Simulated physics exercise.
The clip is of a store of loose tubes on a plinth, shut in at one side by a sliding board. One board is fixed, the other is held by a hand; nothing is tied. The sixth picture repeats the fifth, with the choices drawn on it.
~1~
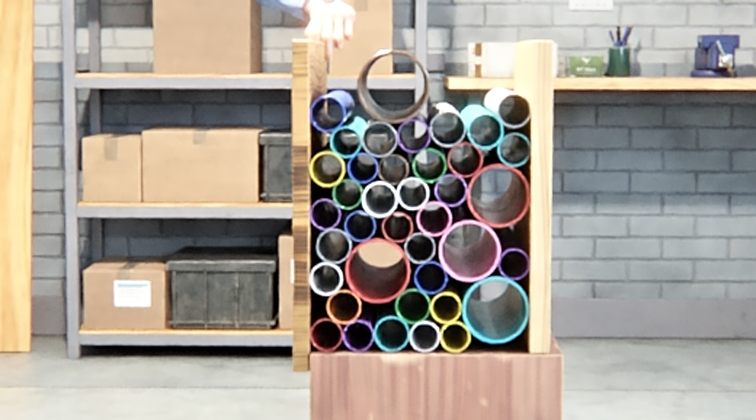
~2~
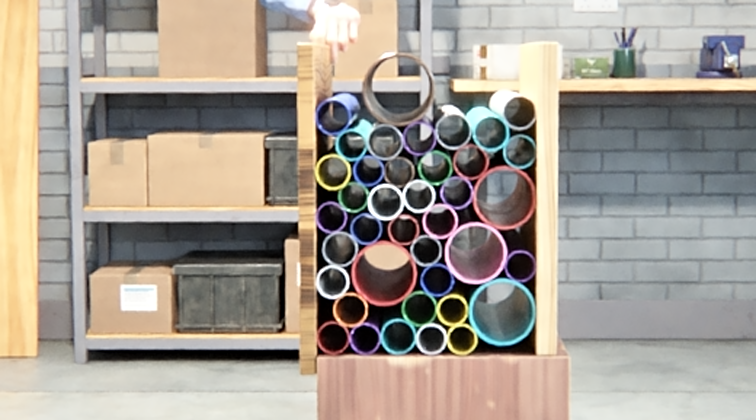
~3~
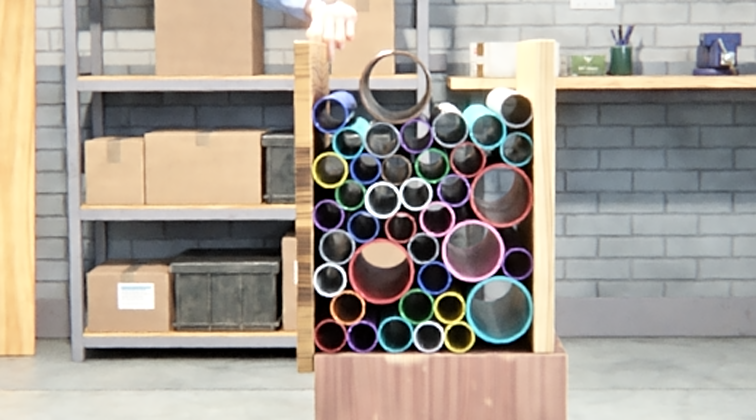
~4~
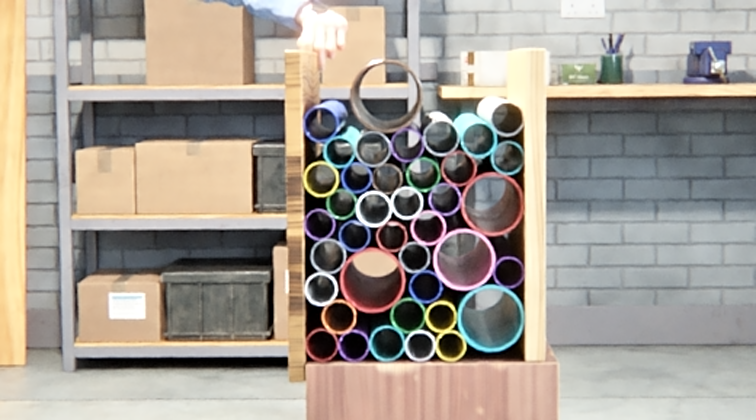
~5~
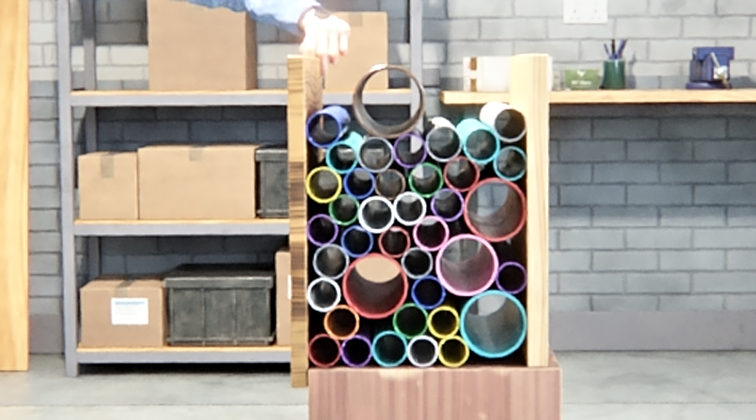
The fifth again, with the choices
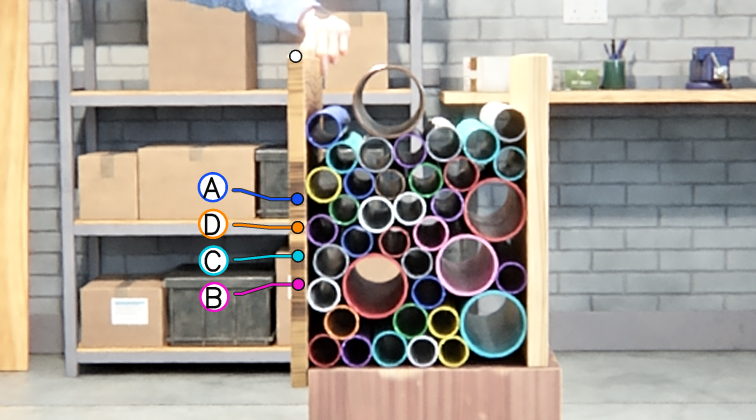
At the start, loose tubes of many colours and sizes are stacked on a plinth between two upright wooden boards, with a hand at the top of the left one. The view shifts slightly up, down and sideways, while the tubes, boards and hand show almost no movement.
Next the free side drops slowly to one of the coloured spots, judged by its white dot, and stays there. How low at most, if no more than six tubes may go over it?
The lowest mark that will do is D.
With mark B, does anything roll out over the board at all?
Yes.
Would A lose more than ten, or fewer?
It loses fewer than ten.
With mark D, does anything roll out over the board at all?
At D: Yes.
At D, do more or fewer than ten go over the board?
Fewer than ten.
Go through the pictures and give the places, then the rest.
In the first frame, a blue tube (431, 277); a grey tube (420, 248); a purple tube (325, 214).
In the second frame, a purple tube (331, 217); a brown tube (399, 172).
In the third frame, a turquoise tube (517, 149); a grey tube (450, 129).
In the fourth frame, side board (305, 203); a red tube (322, 345).
In the fifth frame, a turquoise tube (494, 324); a blue tube (428, 292); a grey tube (417, 262).
On the copy, A at (297, 199); B at (298, 284); C at (298, 256); D at (298, 228); the white dot at (296, 56).
On D. First, top of the board (306, 130).
Then, top of the board (307, 214).
Finally, top of the board (307, 227), three out over the board.
By contrast, A one out over the board; B more than six out over the board; C more than six out over the board.
